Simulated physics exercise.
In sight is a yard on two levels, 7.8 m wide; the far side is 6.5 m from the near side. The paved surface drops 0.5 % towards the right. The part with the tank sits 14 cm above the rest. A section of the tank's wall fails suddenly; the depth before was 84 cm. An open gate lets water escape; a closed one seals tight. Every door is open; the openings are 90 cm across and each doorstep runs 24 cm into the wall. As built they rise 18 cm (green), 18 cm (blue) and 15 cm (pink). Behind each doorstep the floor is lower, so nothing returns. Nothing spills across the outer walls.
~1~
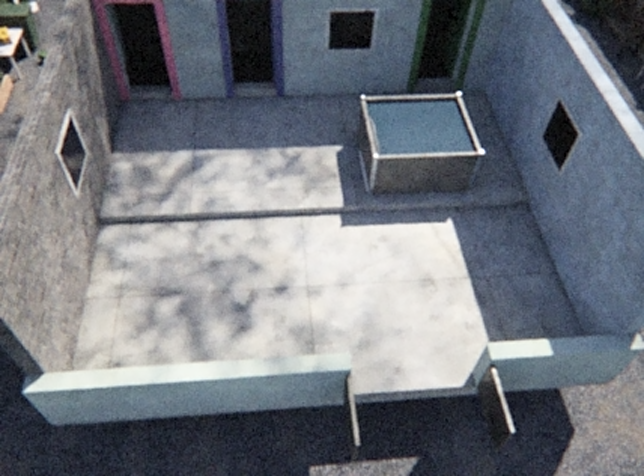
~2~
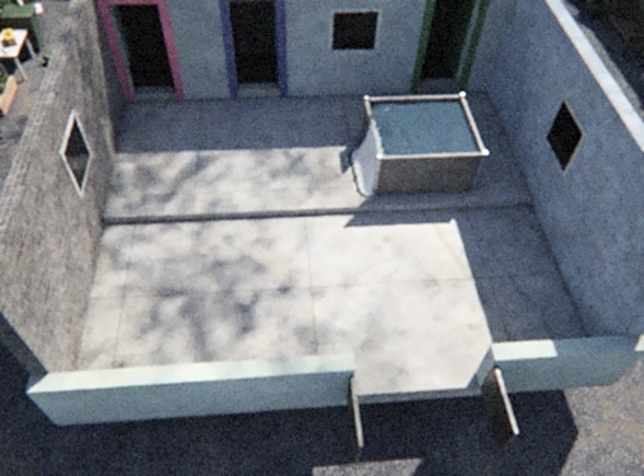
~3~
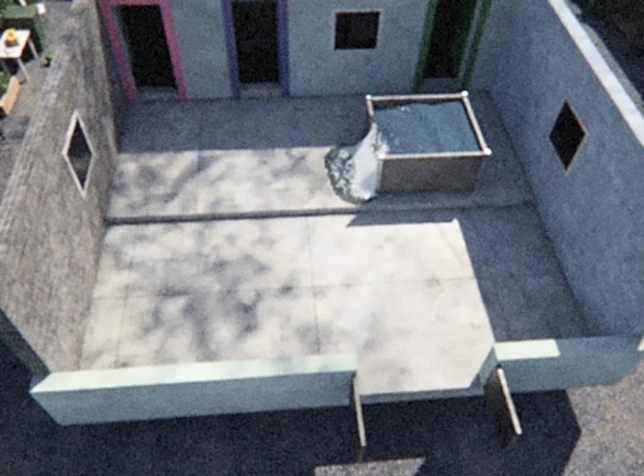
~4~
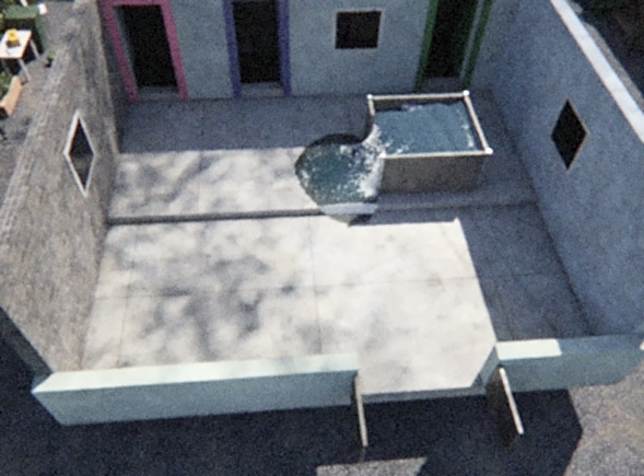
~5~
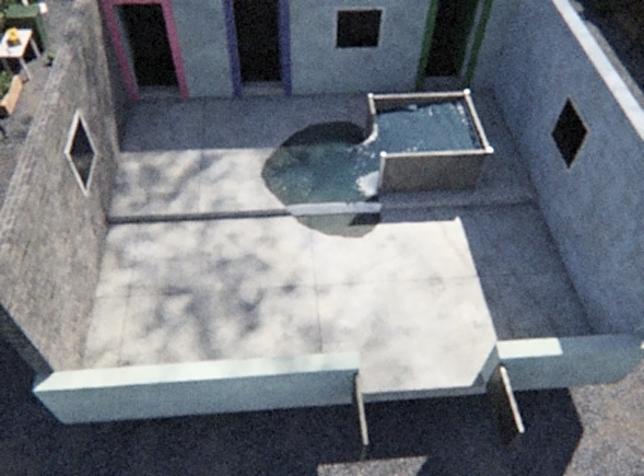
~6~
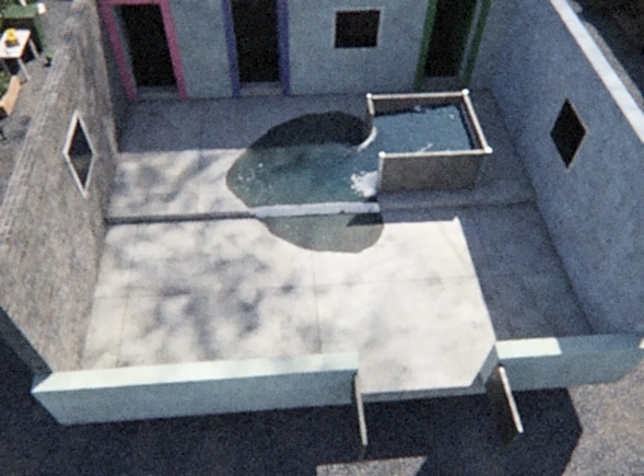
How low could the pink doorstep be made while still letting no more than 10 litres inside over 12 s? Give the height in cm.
Some 20 cm above the ground.
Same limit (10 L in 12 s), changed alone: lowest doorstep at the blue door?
About 6.0 cm at blue.
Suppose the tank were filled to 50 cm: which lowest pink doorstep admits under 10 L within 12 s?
Then roughly 9.0 cm.
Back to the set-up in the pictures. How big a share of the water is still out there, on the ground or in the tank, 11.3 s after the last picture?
About 94 per cent.
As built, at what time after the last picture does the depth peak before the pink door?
Near 2.6 s.
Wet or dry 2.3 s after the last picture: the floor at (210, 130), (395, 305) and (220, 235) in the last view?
In that order: Flooded, still dry, wet.
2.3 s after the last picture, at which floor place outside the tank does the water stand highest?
Near (76, 397).
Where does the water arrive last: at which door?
Last comes the green one.
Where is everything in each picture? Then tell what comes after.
In the first picture, still water, 84 cm deep, in the tank at (419, 128); the pink door at (142, 57) is dry.
In the second picture, water pours out at (373, 159) and has run 0.3 m, to (352, 162); about 10 cm deep outside, 84 cm at the back.
In the third picture, water pours out at (374, 161) and has run 0.8 m, to (331, 174); about 13 cm deep outside, 84 cm at the back.
In the fourth picture, the front is at (301, 177), 1.4 m from the gap at (376, 162); 2.3 m2 of floor is wet, 77 cm left at the back.
In the fifth picture, the gap is at (376, 161), the front 2.1 m out at (266, 178); the back of the tank holds 71 cm.
In the sixth picture, the front is at (229, 182), 2.7 m from the gap at (375, 161); 6.5 m2 of floor is wet, 72 cm left at the back; 2.6 m in a straight line remain to the pink door at (149, 58).
Then, 0.7 s after the last picture water covers 40 % of the floor, deepest (38 cm) near (367, 176); it has not reached the pink door.
Then, 2.3 s after the last picture water covers 55 % of the floor, deepest (34 cm) near (76, 397); 20 cm at the pink door, 9 litres in over its 15 cm doorstep.
Then, 11.3 s after the last picture water covers 95 % of the floor, deepest (14 cm) near (602, 360); 2 cm at the pink door, 28 litres in over its 15 cm doorstep.
At the pink door as built, the water peaked near 22 cm, 2.5 s after the last picture.
Run again over the same 12 s with other heights there, 18 litres in over 17.5 cm, 5 litres over 23.5 cm. The limit of 10 litres is kept from about 20 cm up.
